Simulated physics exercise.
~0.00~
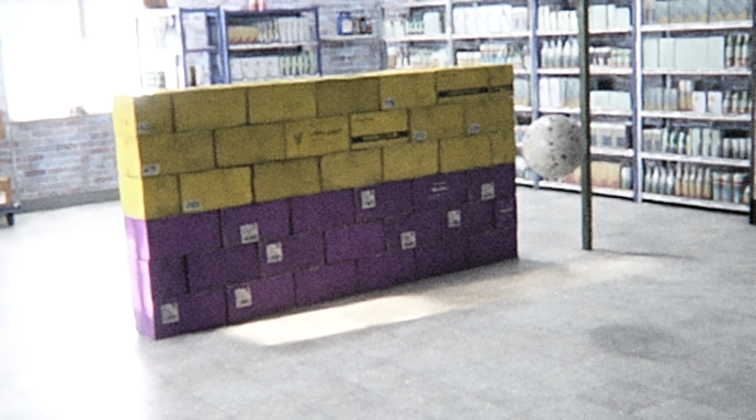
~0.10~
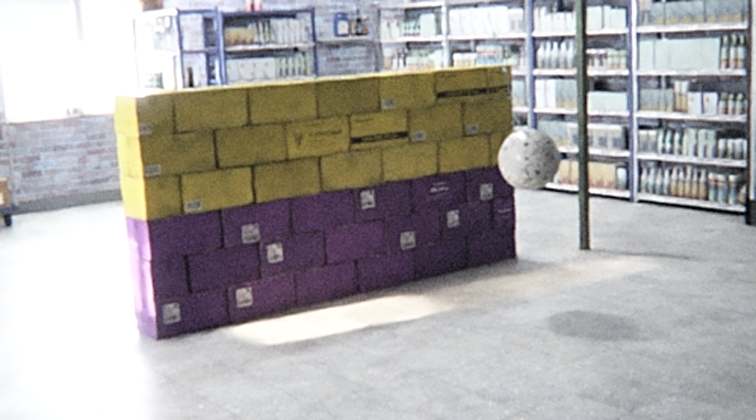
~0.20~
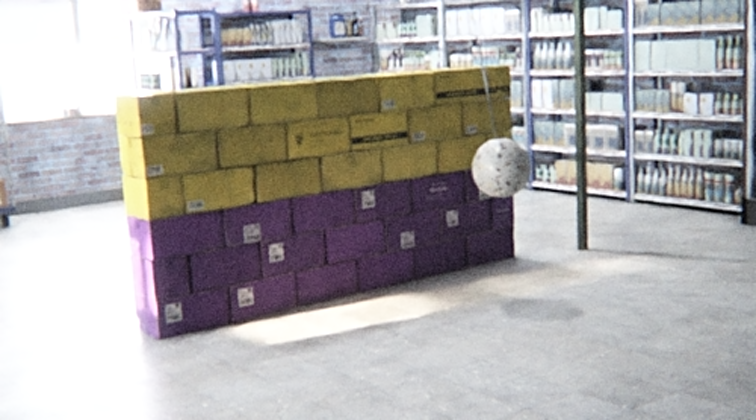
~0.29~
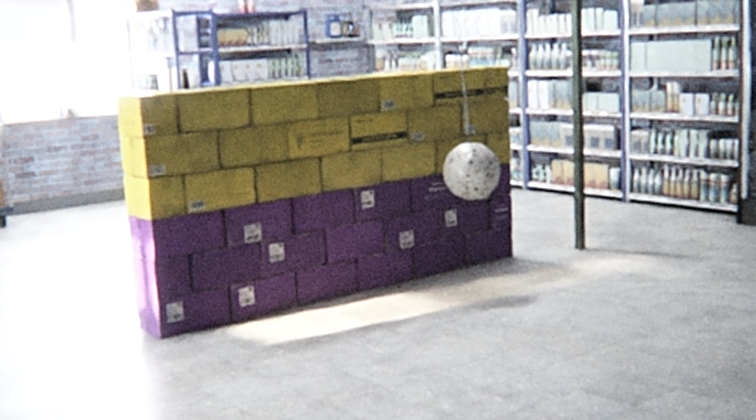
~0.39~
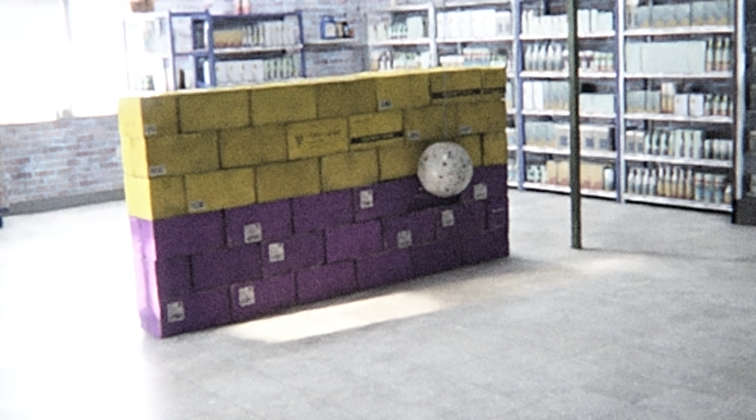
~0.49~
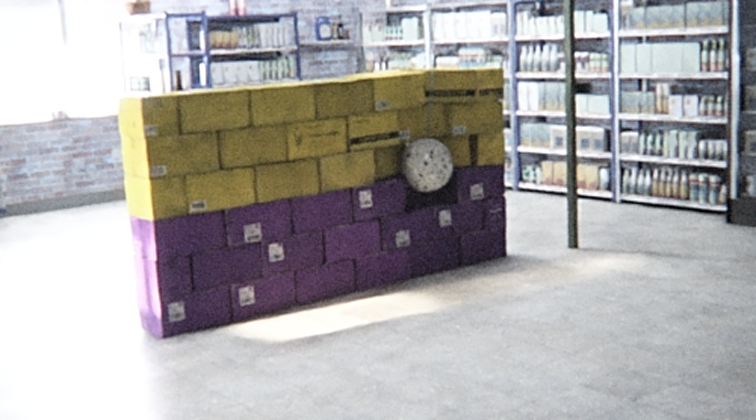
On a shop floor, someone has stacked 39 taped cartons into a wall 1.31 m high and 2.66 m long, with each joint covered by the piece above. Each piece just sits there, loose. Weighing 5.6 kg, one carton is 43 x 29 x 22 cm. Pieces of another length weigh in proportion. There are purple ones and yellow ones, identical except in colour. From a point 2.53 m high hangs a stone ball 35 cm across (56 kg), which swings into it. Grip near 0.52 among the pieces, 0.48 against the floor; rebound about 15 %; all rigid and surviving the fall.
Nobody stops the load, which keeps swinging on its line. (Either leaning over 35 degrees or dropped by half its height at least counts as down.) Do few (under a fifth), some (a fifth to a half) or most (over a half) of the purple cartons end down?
Few.
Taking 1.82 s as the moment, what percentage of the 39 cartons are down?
At that moment 25 per cent.
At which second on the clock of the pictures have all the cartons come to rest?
Around 2.5 s.
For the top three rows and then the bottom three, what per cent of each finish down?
From above it's 40%, from below it's 10%.
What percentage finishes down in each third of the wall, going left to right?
Per cent by third - left: 0; middle: 10; right: 50.
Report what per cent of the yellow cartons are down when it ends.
Yellow: 40%.
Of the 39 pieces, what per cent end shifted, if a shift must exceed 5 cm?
The share is 25 %.
After 0.64 s, line 14° past plumb; 1 of the 19 purple cartons down (1 of 39 in all colours); top purple carton unmoved.
After 0.96 s, line 18° past plumb; 1 of the 19 purple cartons down (4 of 39 in all colours); top purple carton unmoved.
After 1.34 s, line 11° past plumb; 1 of the 19 purple cartons down (8 of 39 in all colours); top purple carton unmoved.
After 1.82 s, line 8° before plumb; 1 of the 19 purple cartons down (9 of 39 in all colours); top purple carton unmoved.
At rest (2.7 s), line 12° before plumb; 1 of the 19 purple cartons down (9 of 39 in all colours); top purple carton unmoved; top yellow carton unmoved. That is 5 per cent. As the last picture would show them, middles, top purple carton near (246, 220), top yellow carton near (270, 104).
